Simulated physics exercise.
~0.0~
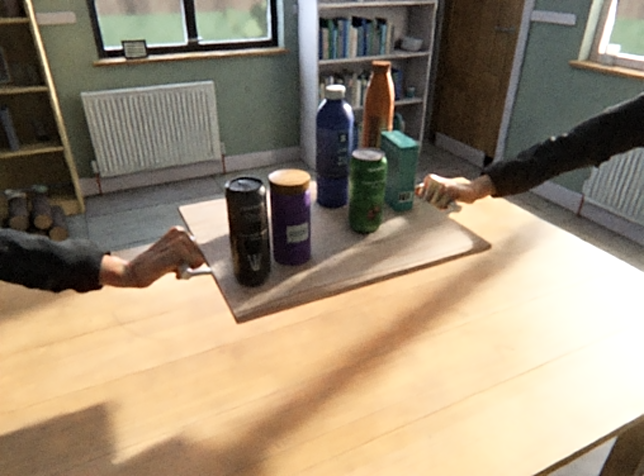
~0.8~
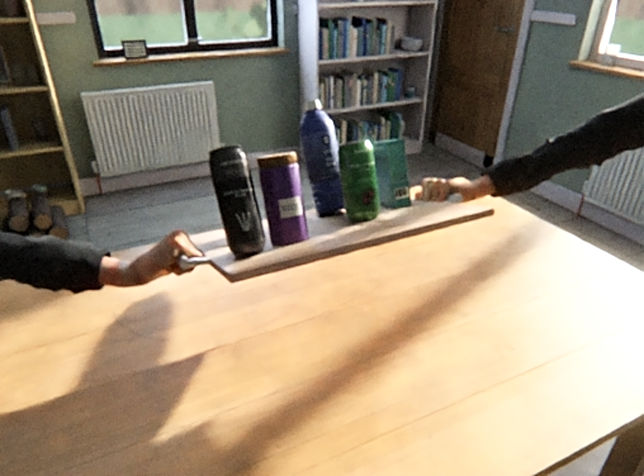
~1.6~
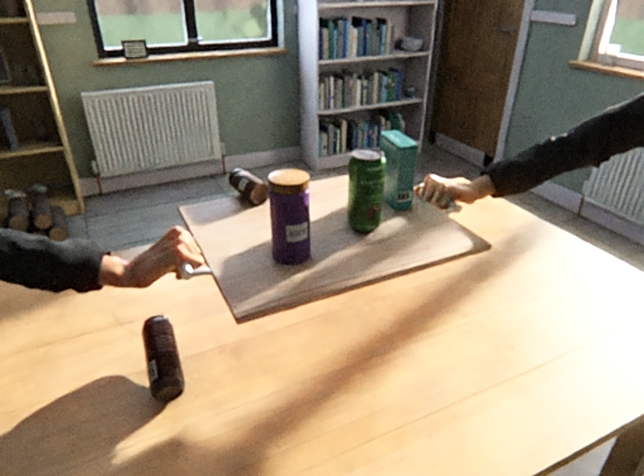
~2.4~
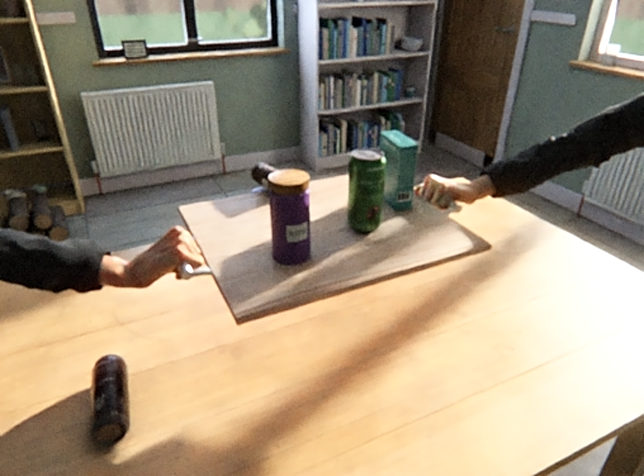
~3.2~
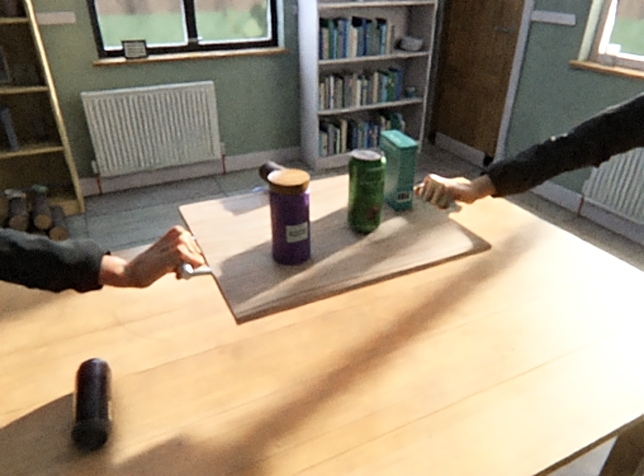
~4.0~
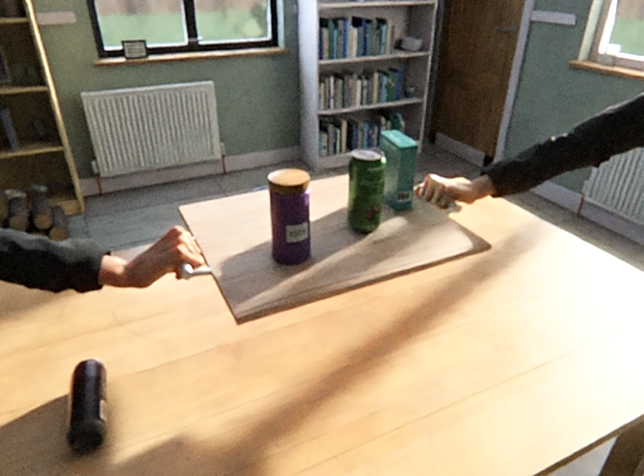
Two hands tipping a rimless tray away and levelling it, bottles and a black can falling off, purple jar still standing.
